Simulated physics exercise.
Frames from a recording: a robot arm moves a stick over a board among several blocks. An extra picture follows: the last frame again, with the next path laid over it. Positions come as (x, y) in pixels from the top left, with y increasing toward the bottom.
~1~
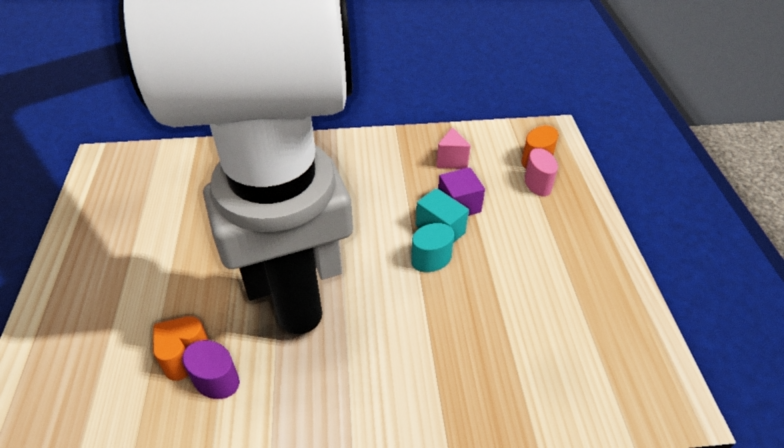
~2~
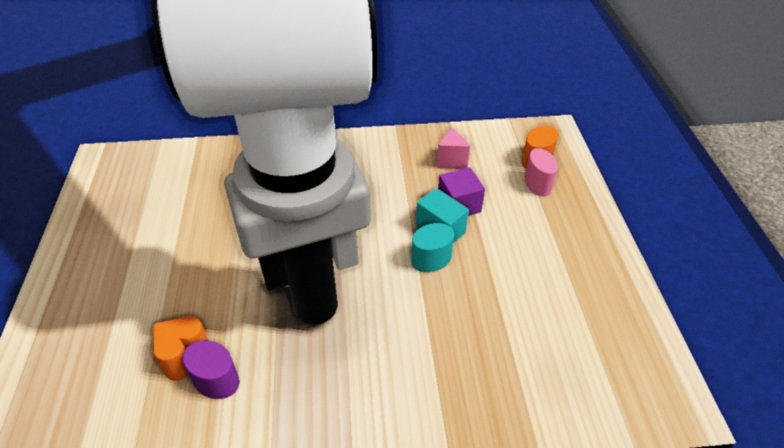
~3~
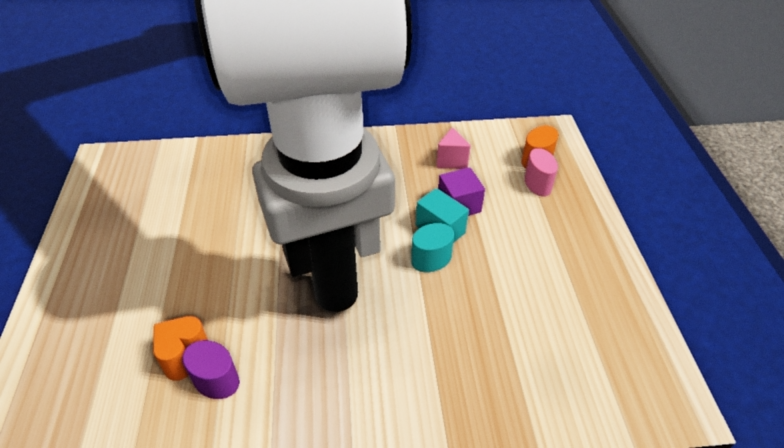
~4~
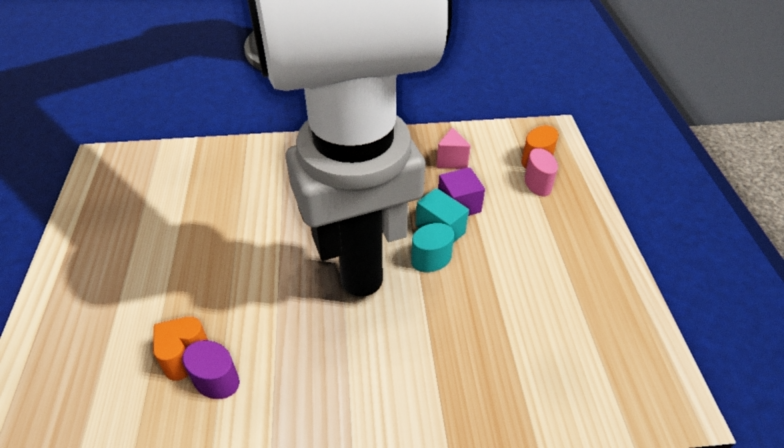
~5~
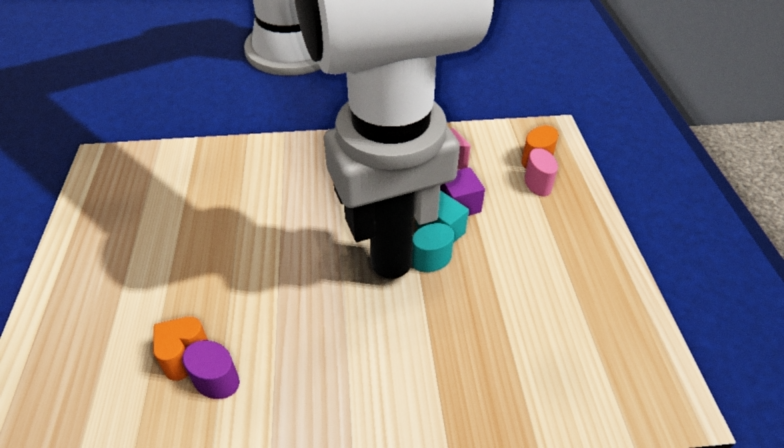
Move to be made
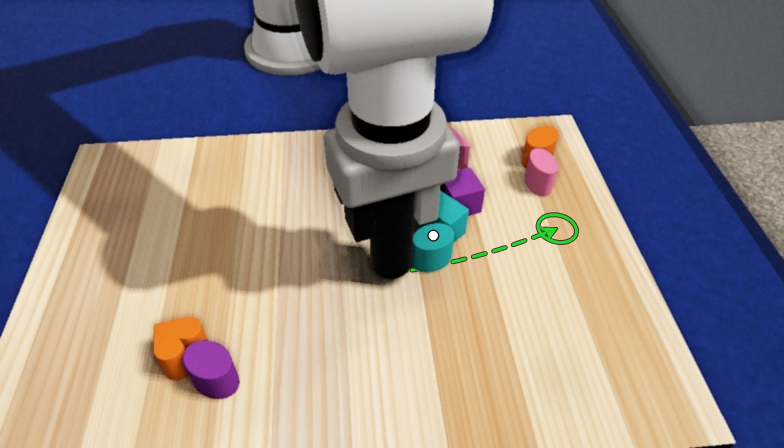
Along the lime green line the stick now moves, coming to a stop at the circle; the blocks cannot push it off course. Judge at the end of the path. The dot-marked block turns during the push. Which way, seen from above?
Looking down, it rotates anti-clockwise.
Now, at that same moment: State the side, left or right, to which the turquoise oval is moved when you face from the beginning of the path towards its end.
Measured against the direction from start to end, the turquoise oval shifts toward the left-hand side.
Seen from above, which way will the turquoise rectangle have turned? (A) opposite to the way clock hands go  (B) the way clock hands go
A.
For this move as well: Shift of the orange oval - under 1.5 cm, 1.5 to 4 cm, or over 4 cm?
The orange oval moves under 1.5 cm.
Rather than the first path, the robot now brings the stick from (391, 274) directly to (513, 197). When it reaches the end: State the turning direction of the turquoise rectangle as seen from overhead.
From the top: Counterclockwise.
The line goes from (391, 274) by way of (451, 262) and (507, 247) to (557, 228); the dot is on the turquoise oval.
What follows on the original path. One third of the way, stick at (453, 253); turquoise oval at (491, 224); turquoise rectangle at (452, 206), turned 50° anticlockwise.
Two thirds of the way, stick at (510, 237); turquoise oval at (537, 202), turned 35° anticlockwise; turquoise rectangle at (452, 206), turned 50° anticlockwise.
At the end, stick at (560, 219); turquoise oval at (566, 180), turned 100° anticlockwise; turquoise rectangle at (452, 206), turned 50° anticlockwise; purple square piece unmoved; orange oval at (541, 134); pink oval at (543, 156), turned 15° anticlockwise.
